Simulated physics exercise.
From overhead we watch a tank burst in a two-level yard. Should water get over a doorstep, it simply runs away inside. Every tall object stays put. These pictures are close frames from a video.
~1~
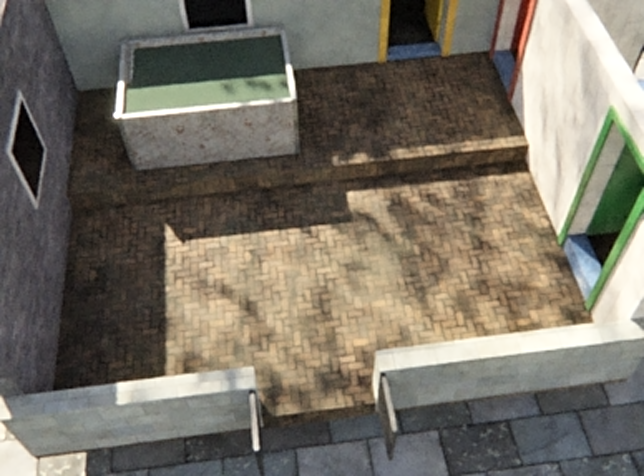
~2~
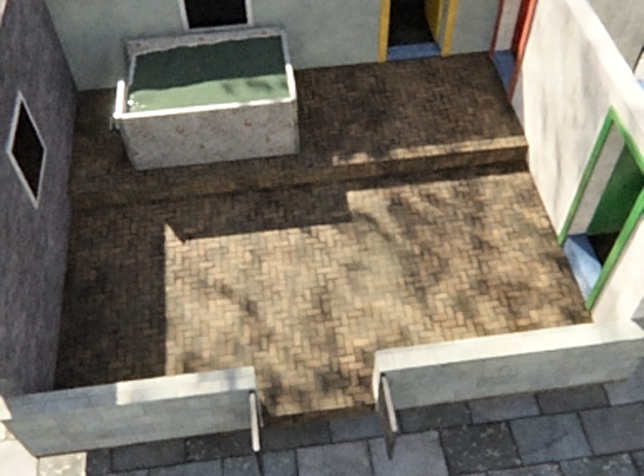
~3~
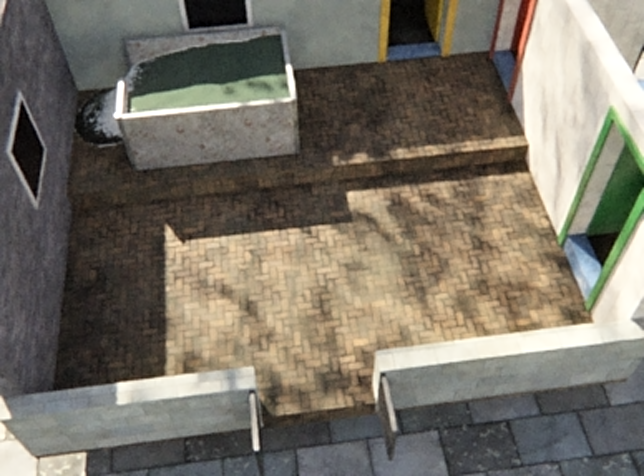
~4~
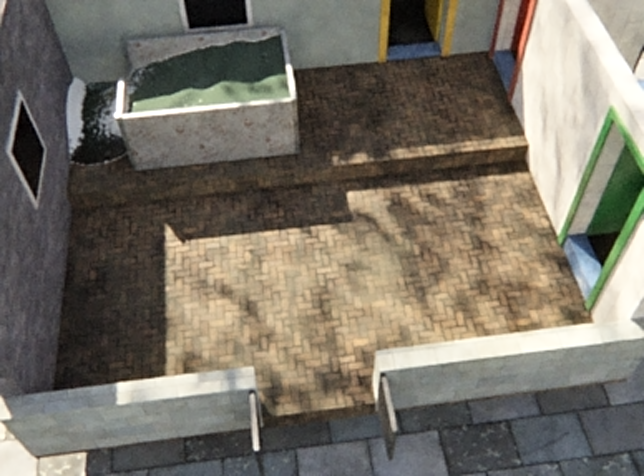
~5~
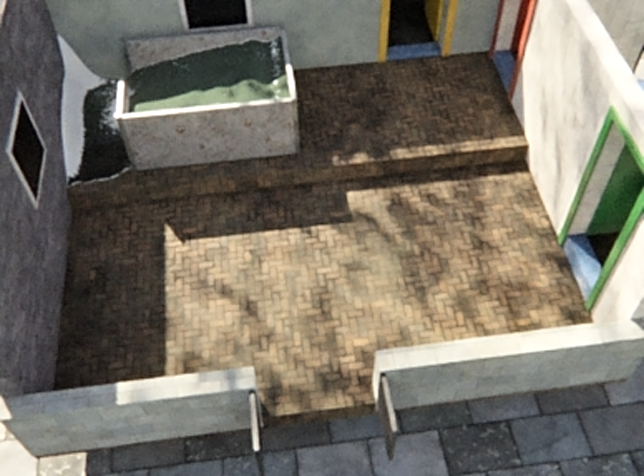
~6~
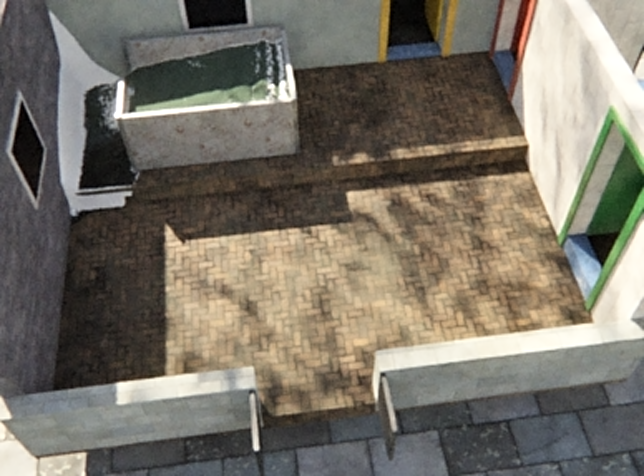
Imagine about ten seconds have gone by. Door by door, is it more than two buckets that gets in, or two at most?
As I see it, red door: Two pails at most. Green door: Two pails at most. Yellow door: Two pails at most.
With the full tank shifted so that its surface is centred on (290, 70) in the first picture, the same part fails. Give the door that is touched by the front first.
Looks like the yellow one.
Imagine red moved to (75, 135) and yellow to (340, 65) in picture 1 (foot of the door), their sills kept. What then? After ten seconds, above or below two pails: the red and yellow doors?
The red door overflows, and the yellow door falls short.
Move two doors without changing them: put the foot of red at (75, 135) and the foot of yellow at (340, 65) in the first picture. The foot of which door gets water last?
Answer: The green-painted one.
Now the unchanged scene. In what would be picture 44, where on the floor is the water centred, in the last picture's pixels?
Centre of mass: Roughly (262, 216).
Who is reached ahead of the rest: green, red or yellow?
Soonest: The one in yellow.
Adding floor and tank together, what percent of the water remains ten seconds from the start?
Result: Close to 90 %.
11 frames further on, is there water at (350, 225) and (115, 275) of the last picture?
Untouched, then submerged.
A moment on, water covers 15 % of the floor; the red door not reached, the green door not reached, the yellow door not reached.
Next, water covers 35 % of the floor; the red door not reached, the green door not reached, the yellow door wet at the sill, nothing in.
Then, water covers 55 % of the floor; the red door under two buckets in, the green door not reached, the yellow door wet at the sill, nothing in.
Later, water covers 80 % of the floor; the red door under two buckets in, the green door wet at the sill, nothing in, the yellow door wet at the sill, nothing in.
In the end, water covers 85 % of the floor; the red door under two buckets in, the green door wet at the sill, nothing in, the yellow door wet at the sill, nothing in.
